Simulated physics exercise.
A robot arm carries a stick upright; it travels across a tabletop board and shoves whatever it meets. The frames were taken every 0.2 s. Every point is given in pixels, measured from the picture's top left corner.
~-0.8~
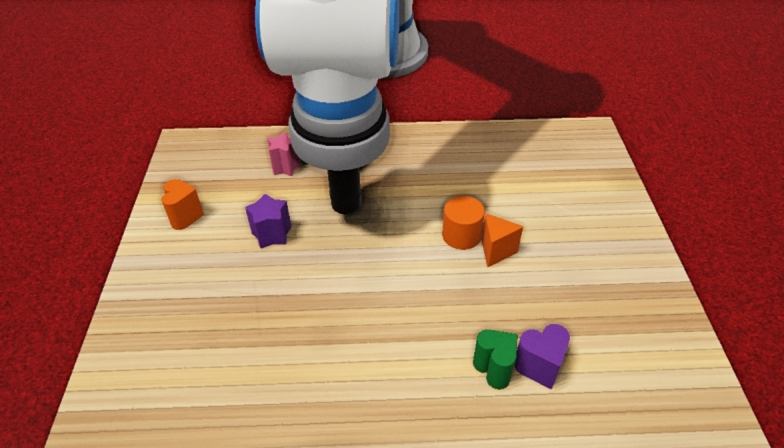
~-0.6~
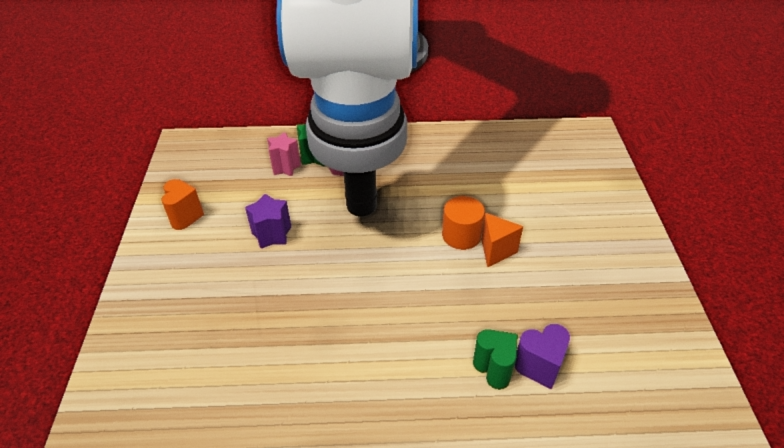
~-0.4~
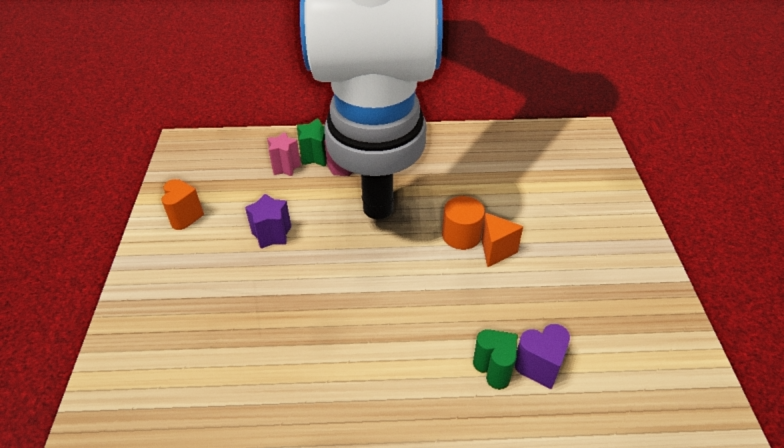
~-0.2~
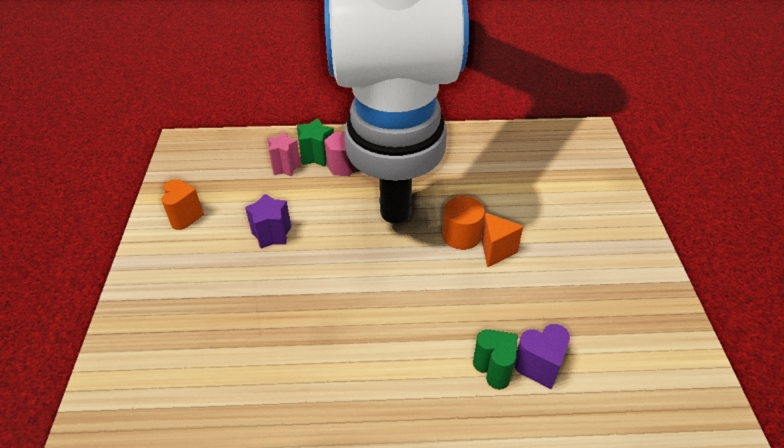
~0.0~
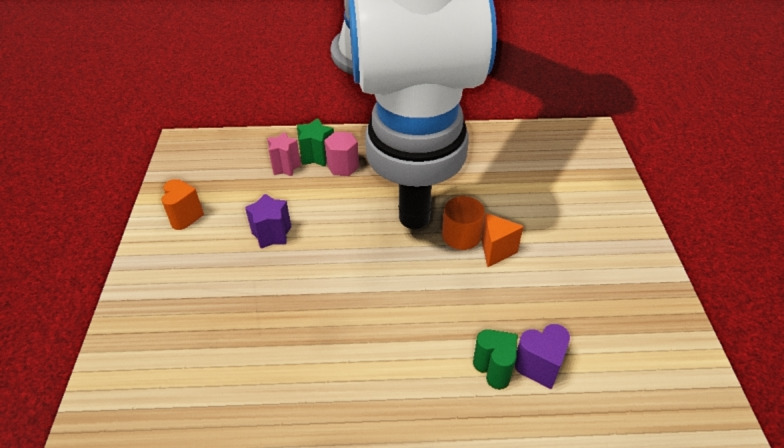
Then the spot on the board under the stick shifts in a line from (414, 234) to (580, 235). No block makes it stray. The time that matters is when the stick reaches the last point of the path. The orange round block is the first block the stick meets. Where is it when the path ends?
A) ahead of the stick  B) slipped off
My answer is option A.
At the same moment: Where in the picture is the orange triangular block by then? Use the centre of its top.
I think it will end close to (524, 230).
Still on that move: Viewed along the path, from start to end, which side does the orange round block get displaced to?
Displaced left.
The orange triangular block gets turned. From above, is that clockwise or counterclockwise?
Its rotation is clockwise.
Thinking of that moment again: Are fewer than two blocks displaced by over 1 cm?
Short answer: No.
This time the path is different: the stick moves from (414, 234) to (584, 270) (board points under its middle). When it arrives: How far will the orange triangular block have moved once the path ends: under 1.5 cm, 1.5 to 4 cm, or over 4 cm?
Ends over 4 cm away.
On the path given first. One third of the way, stick at (472, 219); orange round block at (509, 207); orange triangular block at (522, 229), turned 80° clockwise.
Two thirds of the way, stick at (528, 219); orange round block at (566, 203); orange triangular block at (524, 230), turned 85° clockwise.
At the end, stick at (584, 220); orange round block at (616, 197); orange triangular block at (524, 230), turned 85° clockwise.
